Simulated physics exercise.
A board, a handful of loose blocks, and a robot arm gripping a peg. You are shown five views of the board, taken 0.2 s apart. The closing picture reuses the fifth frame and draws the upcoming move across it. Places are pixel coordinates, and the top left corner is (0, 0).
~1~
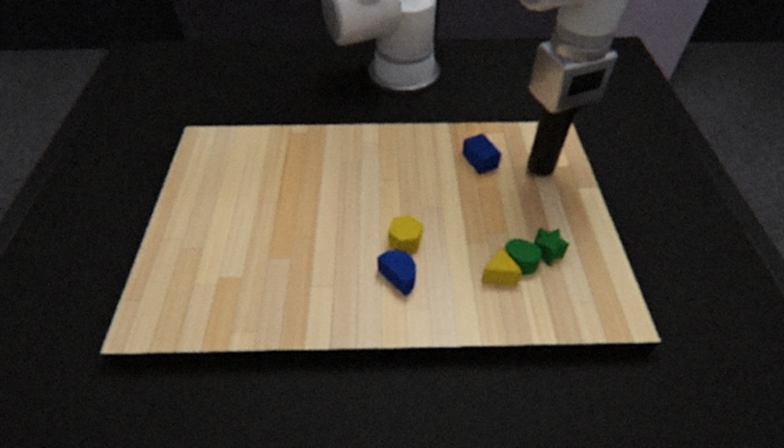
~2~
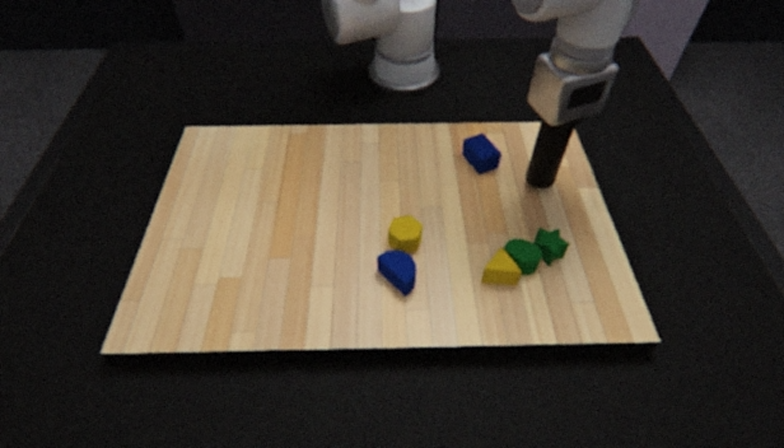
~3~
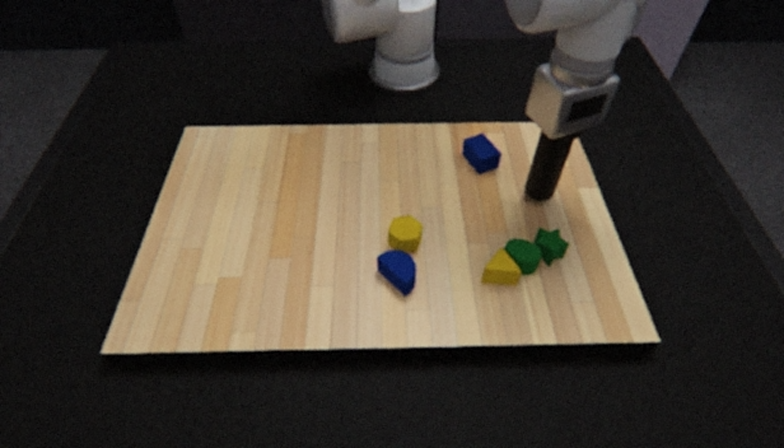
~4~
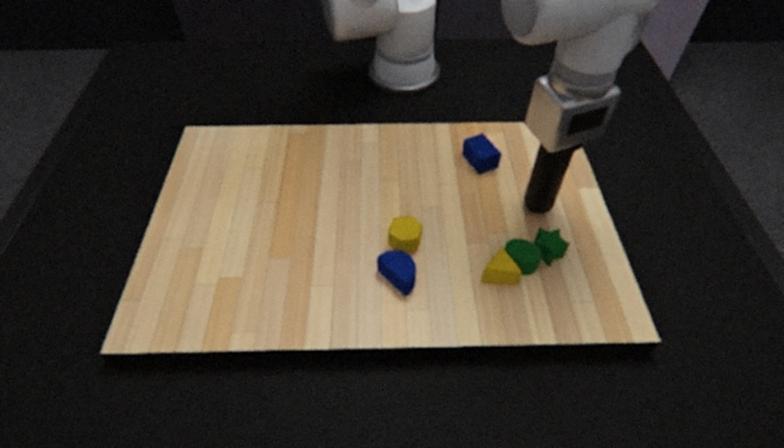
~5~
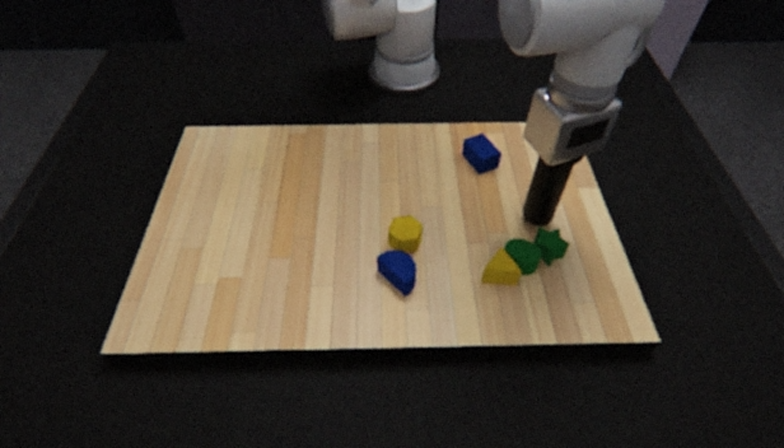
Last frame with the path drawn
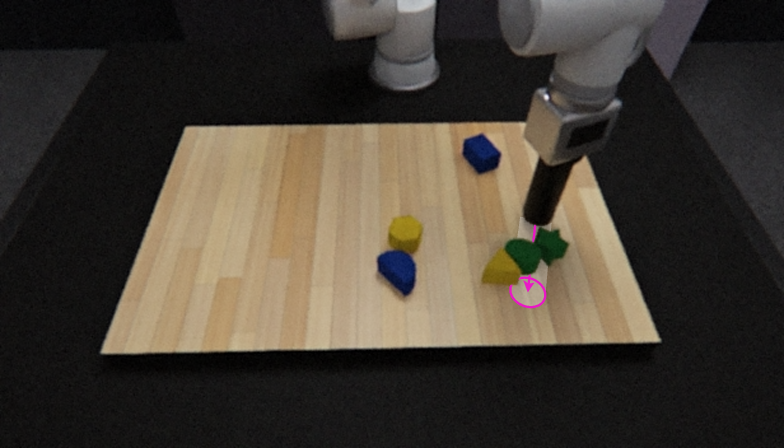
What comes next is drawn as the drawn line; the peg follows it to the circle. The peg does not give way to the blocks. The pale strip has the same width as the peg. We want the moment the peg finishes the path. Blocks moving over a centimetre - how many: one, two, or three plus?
In total, three or more blocks get moved by over 1 cm.
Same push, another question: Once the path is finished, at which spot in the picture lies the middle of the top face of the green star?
The middle of its upper face should be somewhere near (566, 267).
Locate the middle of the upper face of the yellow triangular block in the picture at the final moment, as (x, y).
If I read the scene right, the answer is (477, 274).
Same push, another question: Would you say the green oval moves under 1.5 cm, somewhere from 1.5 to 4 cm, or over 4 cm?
Above 4 cm.
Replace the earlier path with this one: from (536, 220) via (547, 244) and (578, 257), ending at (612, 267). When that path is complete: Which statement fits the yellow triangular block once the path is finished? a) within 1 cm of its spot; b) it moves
It's a.
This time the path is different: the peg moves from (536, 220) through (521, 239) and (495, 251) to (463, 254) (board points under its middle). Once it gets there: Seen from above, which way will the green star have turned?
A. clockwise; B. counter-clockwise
The one that fits is B, counter-clockwise.
Drawn move, from (536, 220) directly to (528, 292).
The first path, step by step. One third of the way, peg (535, 238); green star (556, 249), turned 30° anticlockwise.
Two thirds of the way, peg (532, 262); yellow triangular block (488, 270); green oval (513, 268), turned 40° clockwise; green star (565, 264), turned 65° anticlockwise.
At the end, peg (529, 288); yellow triangular block (477, 274), turned 45° clockwise; green oval (502, 286), turned 75° clockwise; green star (566, 267), turned 85° anticlockwise.
